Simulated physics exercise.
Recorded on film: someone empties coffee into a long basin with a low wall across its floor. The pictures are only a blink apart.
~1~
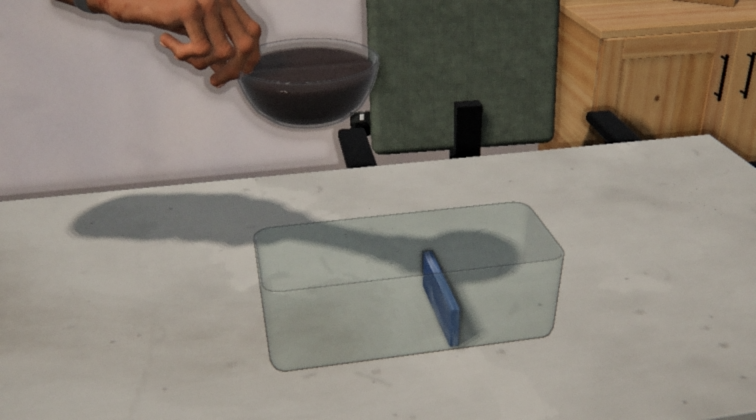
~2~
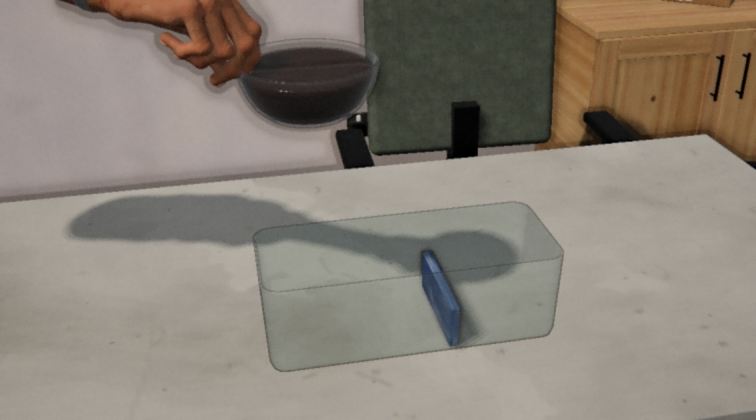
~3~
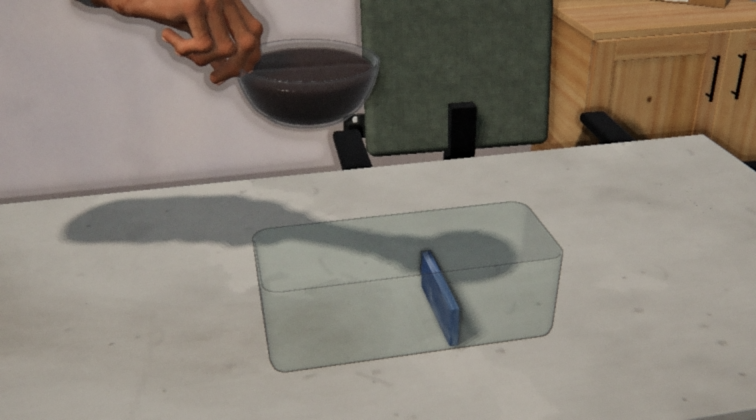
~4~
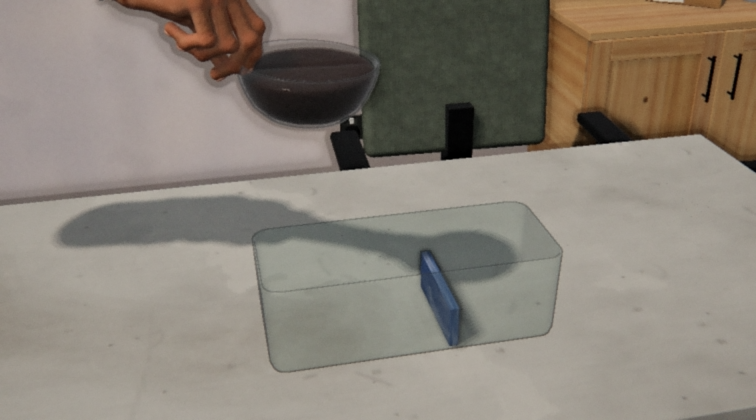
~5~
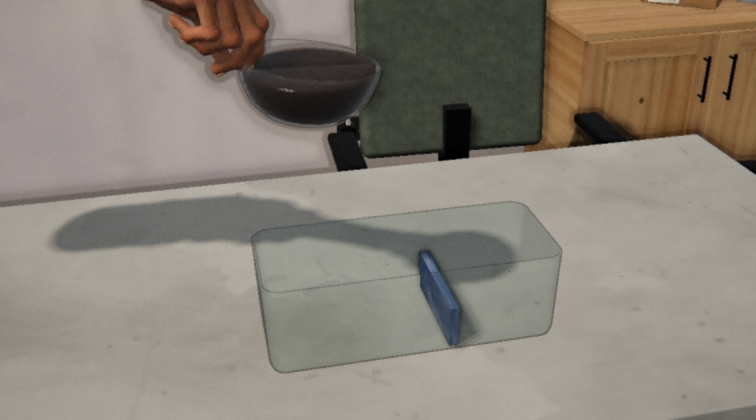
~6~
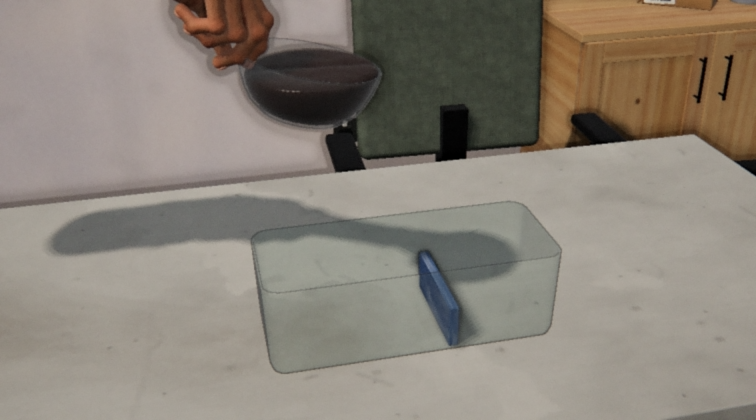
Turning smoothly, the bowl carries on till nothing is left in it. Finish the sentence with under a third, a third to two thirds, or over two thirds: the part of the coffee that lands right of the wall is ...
It is a third to two thirds.
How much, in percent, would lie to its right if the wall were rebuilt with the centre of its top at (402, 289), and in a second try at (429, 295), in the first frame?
Well, it's close to 85 per cent for the first one, then 65 per cent for the other.
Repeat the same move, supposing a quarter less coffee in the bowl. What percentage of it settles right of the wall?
It comes to 40 per cent or so.
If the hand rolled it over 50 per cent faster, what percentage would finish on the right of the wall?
I'd say close to 50 per cent.
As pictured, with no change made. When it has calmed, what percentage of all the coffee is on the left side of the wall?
It comes to some 45 per cent.
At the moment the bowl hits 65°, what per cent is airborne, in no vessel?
About 45 per cent.
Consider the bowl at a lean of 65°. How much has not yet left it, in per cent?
25 per cent or so.
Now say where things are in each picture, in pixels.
In the first picture, it leans 0°; its right rim is at (377, 56); the coffee meets the walls at (238, 72) and (373, 62); the long basin's rim runs from (258, 261) to (546, 229); the wall's top is at (441, 280).
In the second picture, it leans 1°; its right rim is at (377, 57); the coffee meets the walls at (238, 71) and (373, 62).
In the third picture, it leans 2°; its right rim is at (377, 58); the coffee meets the walls at (239, 71) and (372, 63).
In the fourth picture, it leans 5°; its right rim is at (377, 61); the coffee meets the walls at (241, 71) and (373, 63).
In the fifth picture, it leans 8°; its right rim is at (378, 65); the coffee meets the walls at (241, 71) and (374, 63).
In the sixth picture, it leans 12°; its right rim is at (378, 71); the coffee meets the walls at (243, 72) and (377, 65).
A moment on, the bowl is tipped part way and 27 per cent is still to pour, 9 is left of the wall and 21 right of it.
Next, the bowl is tipped right over and 0 per cent is still to pour, 40 is left of the wall and 55 right of it.
Then the bowl is tipped right over and 0 per cent is still to pour, 43 is left of the wall and 55 right of it.
Later the bowl is tipped right over and 0 per cent is still to pour, 43 is left of the wall and 55 right of it.
Finally, 43 per cent lies left of the wall, 55 right of it and 2 outside.
